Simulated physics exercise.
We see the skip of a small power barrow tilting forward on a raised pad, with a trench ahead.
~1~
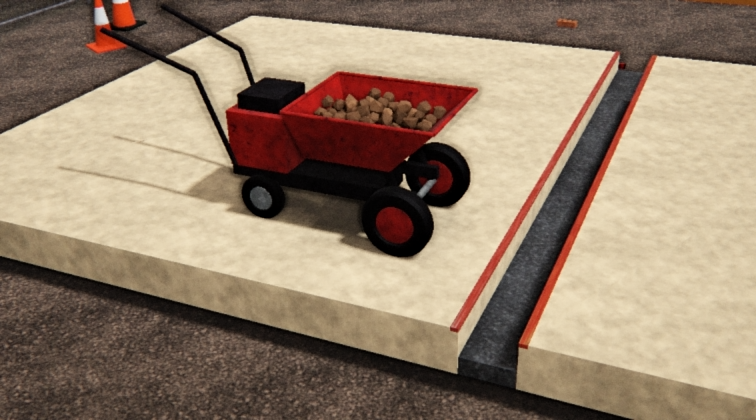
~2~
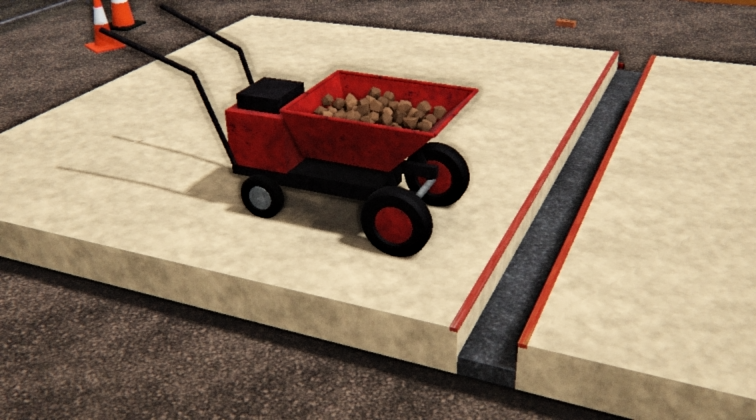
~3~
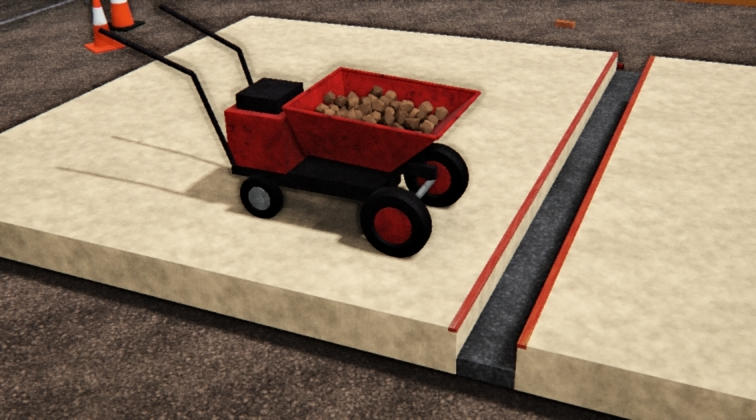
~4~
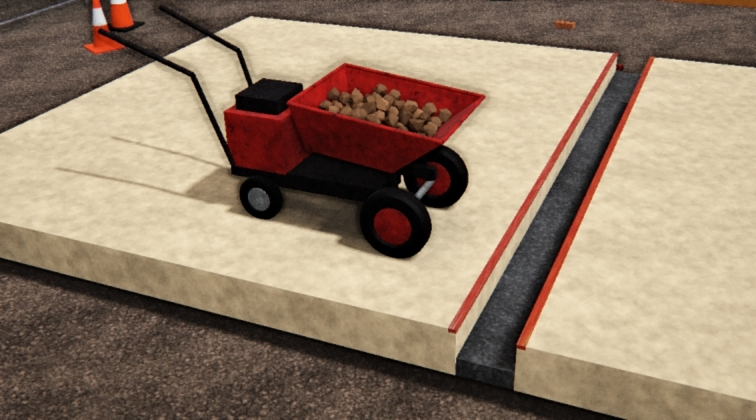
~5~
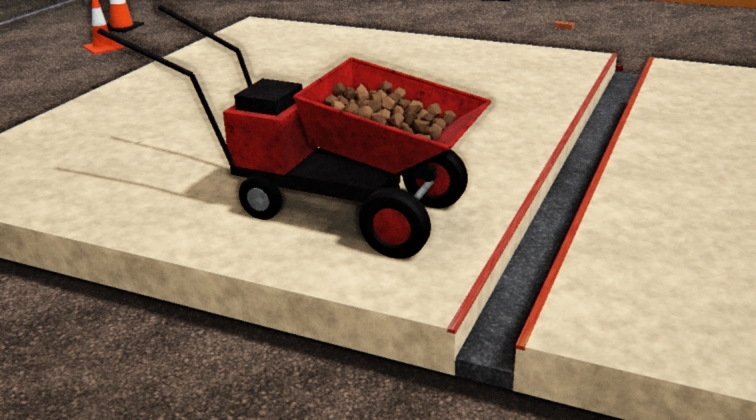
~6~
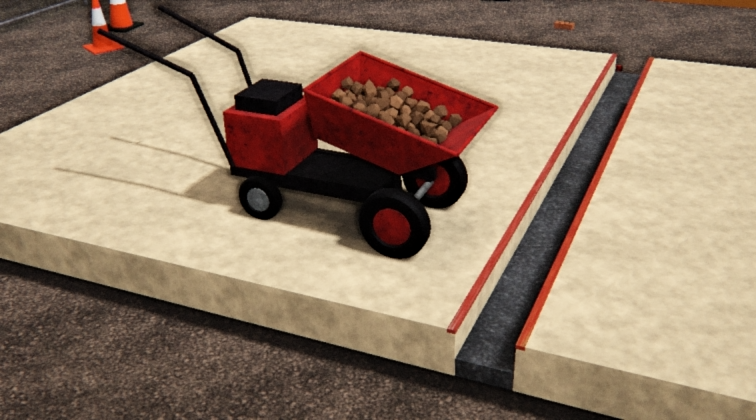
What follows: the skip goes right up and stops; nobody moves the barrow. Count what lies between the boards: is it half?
The trench takes more than half.
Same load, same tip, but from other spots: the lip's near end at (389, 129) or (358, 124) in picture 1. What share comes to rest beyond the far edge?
In turn 0 and 0 in a hundred.
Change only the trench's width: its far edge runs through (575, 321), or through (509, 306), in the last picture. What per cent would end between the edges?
The first gives 100 %, the second 30 %.
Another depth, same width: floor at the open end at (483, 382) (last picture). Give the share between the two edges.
Some 80 per cent.
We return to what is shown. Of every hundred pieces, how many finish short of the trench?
Close to 0 per cent.
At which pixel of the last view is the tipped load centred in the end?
Roughly at (541, 261).
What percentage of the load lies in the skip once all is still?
Close to 0 per cent.
Soon, skip tipped steeply; all in the skip.
A while on, skip tipped right over; about two thirds in the skip; about a quarter in or heaped over the trench; a small part beyond it; a small part falling.
Towards the end, skip tipped right over; most in or heaped over the trench; about a quarter beyond it.
Finally, skip tipped right over; most in or heaped over the trench; about a quarter beyond it.
